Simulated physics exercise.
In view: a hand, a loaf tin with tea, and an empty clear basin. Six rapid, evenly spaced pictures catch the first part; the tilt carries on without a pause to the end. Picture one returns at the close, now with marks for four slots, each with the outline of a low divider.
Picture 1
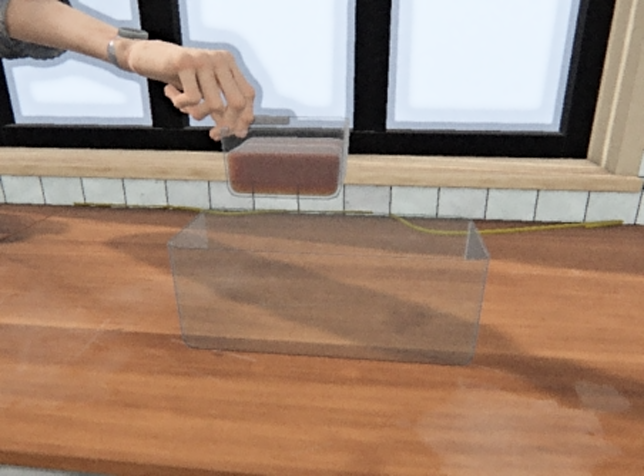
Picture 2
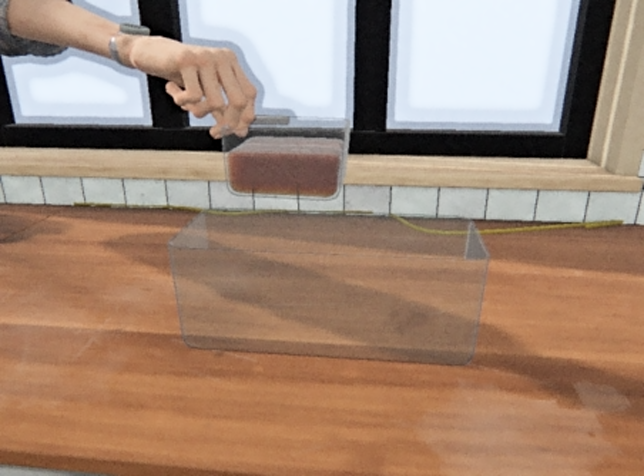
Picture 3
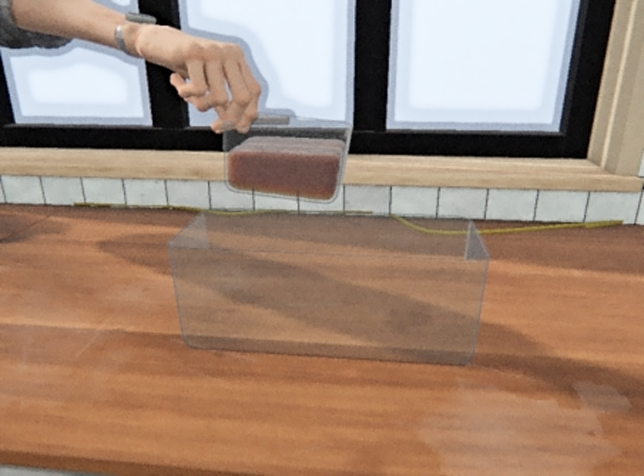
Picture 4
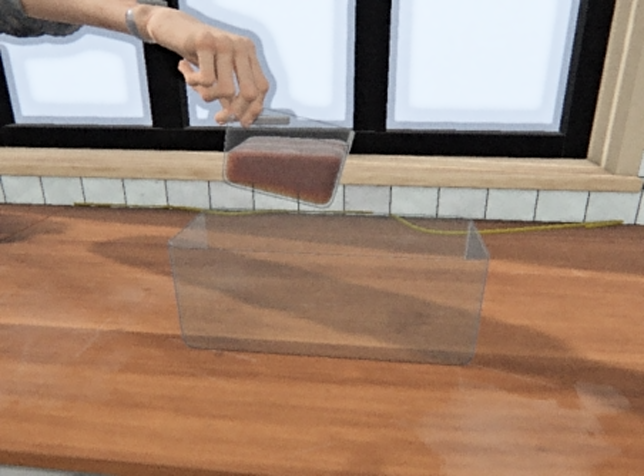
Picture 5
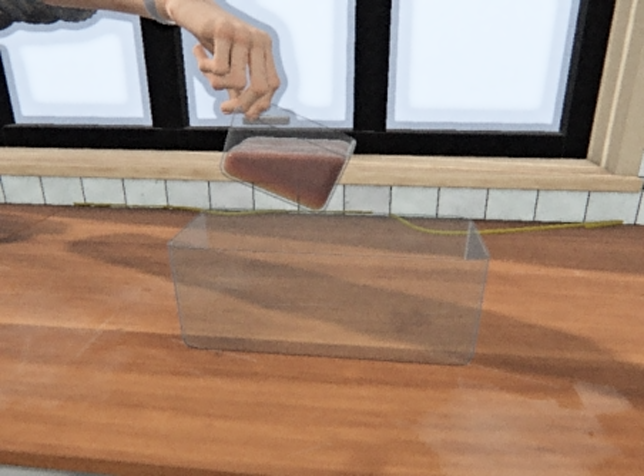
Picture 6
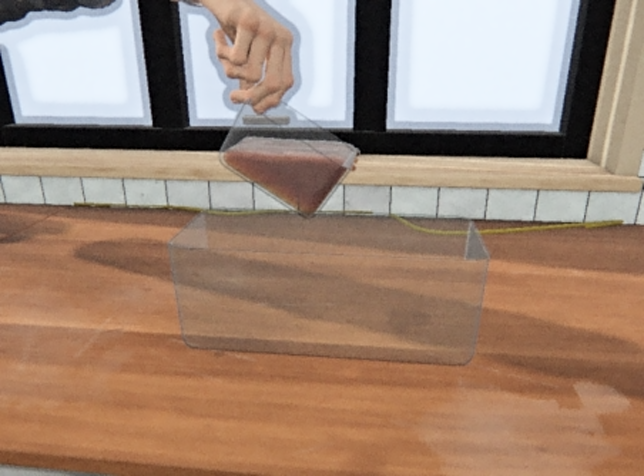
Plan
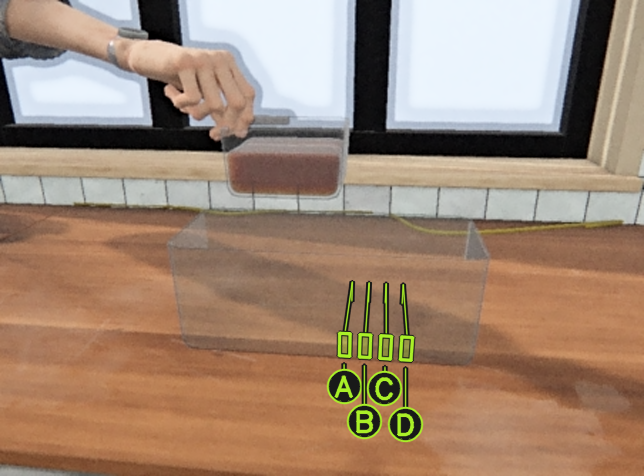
The clip opens on a hand holding a small clear container of reddish-brown liquid upright above an empty see-through basin on a wooden counter by a window. The hand shifts right and rises slightly, tilting the container steadily to the right, until the liquid reaches over its lowered lip.
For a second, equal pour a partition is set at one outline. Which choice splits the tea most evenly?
The best position is C.
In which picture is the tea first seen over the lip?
In picture 6.
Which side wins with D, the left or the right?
The left side.
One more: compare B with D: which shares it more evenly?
The answer is B.
On the marked copy, A at (344, 364); B at (364, 365); C at (384, 366); D at (405, 368).
With A, about 20 % ends left of the wall and 79 % right of it.
With B, about 37 % ends left of the wall and 63 % right of it.
With C, about 48 % ends left of the wall and 52 % right of it.
With D, about 79 % ends left of the wall and 21 % right of it.
